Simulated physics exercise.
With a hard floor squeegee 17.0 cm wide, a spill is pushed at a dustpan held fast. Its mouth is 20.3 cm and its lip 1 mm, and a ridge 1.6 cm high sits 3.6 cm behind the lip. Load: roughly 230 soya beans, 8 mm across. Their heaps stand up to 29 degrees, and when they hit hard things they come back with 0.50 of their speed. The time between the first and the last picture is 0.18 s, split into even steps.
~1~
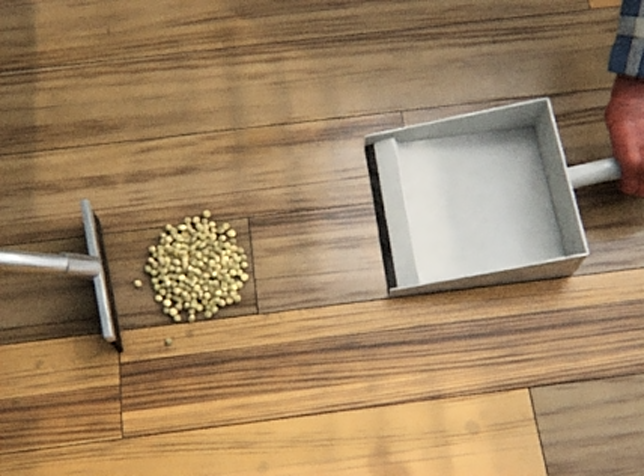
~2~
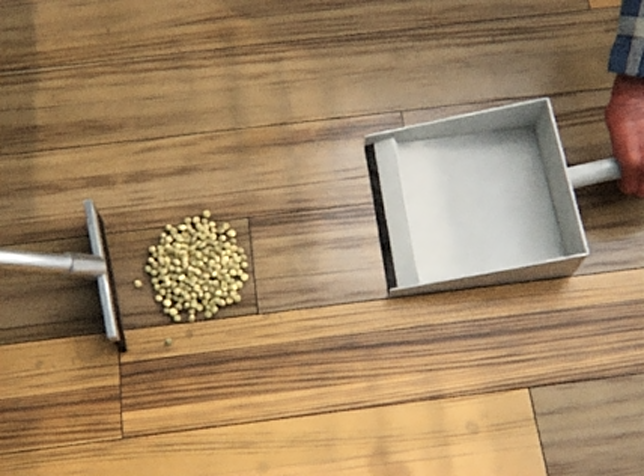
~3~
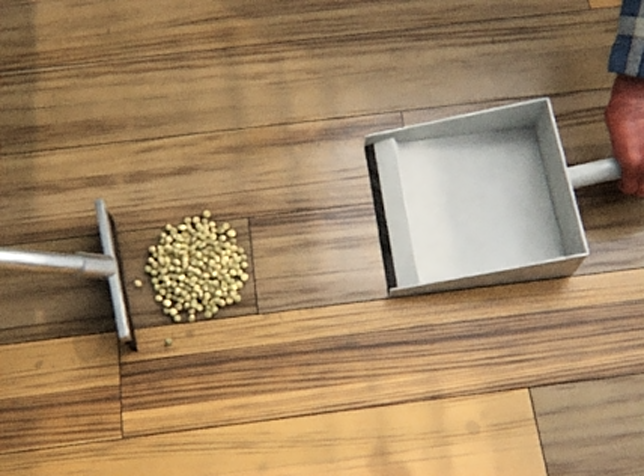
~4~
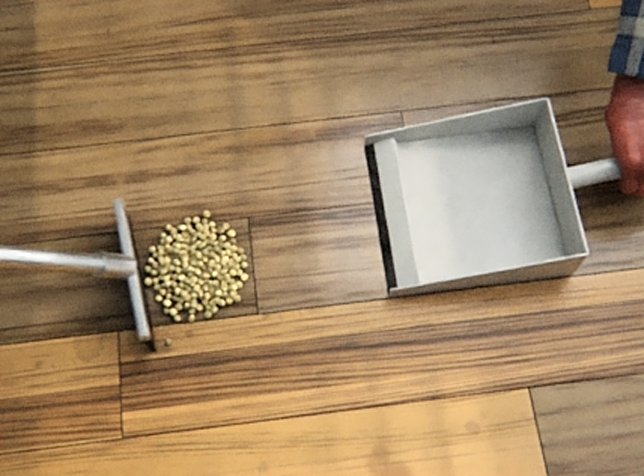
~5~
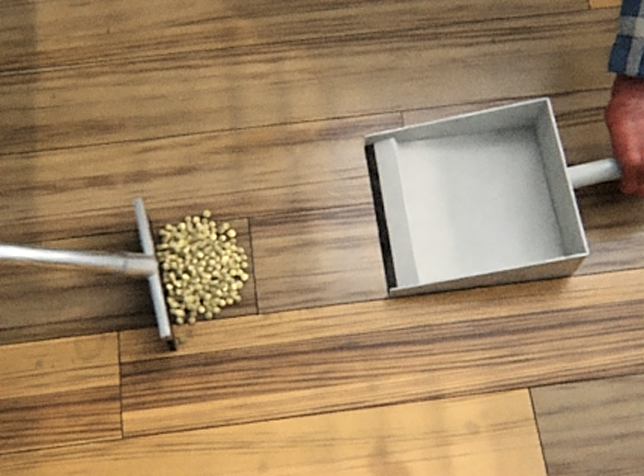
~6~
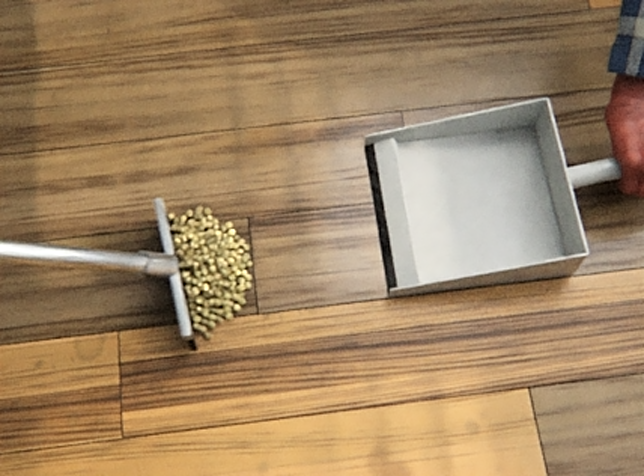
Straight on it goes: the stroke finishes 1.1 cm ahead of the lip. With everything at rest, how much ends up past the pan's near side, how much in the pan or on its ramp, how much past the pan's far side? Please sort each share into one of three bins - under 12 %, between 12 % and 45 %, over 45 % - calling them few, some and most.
Near side: Some. Pan: Some. Far side: Few.
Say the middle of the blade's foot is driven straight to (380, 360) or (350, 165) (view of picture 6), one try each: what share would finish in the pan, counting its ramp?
First try around 5 %, second try around 30 %.
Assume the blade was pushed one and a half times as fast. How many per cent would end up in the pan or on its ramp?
It would come to roughly 35 percent.
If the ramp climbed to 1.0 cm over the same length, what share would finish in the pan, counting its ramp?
With that ramp, near 25 per cent.
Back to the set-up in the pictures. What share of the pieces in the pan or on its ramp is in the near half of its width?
Around 90 in a hundred.
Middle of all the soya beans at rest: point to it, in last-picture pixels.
Near (378, 242).
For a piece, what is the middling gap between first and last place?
22 cm, roughly.
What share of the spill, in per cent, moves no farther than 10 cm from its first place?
I'd say about 0 per cent.
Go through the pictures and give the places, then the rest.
In the first frame, blade from (110, 337) to (87, 207), moved 0.0 cm, 0 of the pieces shifted so far; middle of the pieces at (197, 265); pan at (481, 206).
In the second frame, blade from (114, 337) to (90, 207), moved 0.4 cm, 0 of the pieces shifted so far; middle of the pieces at (197, 265).
In the third frame, blade from (125, 336) to (101, 207), moved 1.7 cm, 0 of the pieces shifted so far; middle of the pieces at (197, 265).
In the fourth frame, blade from (145, 336) to (120, 206), moved 3.8 cm, 1 of the pieces shifted so far; middle of the pieces at (197, 265).
In the fifth frame, blade from (166, 336) to (140, 206), moved 6.2 cm, 79 of the pieces shifted so far; middle of the pieces at (196, 267).
In the sixth frame, blade from (188, 335) to (160, 206), moved 8.5 cm, 226 of the pieces shifted so far; middle of the pieces at (208, 263); pan at (481, 206).
Then, 0.18 s after the last picture, middle of the blade 13 cm from the lip; 0 % over the lip, far side 0 %, near side 10 %.
Then, 0.30 s after the last picture, middle of the blade 5 cm from the lip; 0 % over the lip, far side 0 %, near side 15 %.
Then, 0.54 s after the last picture, middle of the blade 2 cm from the lip; 25 % over the lip, far side 5 %, near side 15 %.
In the end, near side 15 %, pan 25 %, far side 5 %, in front of the lip or behind the blade 55 %.
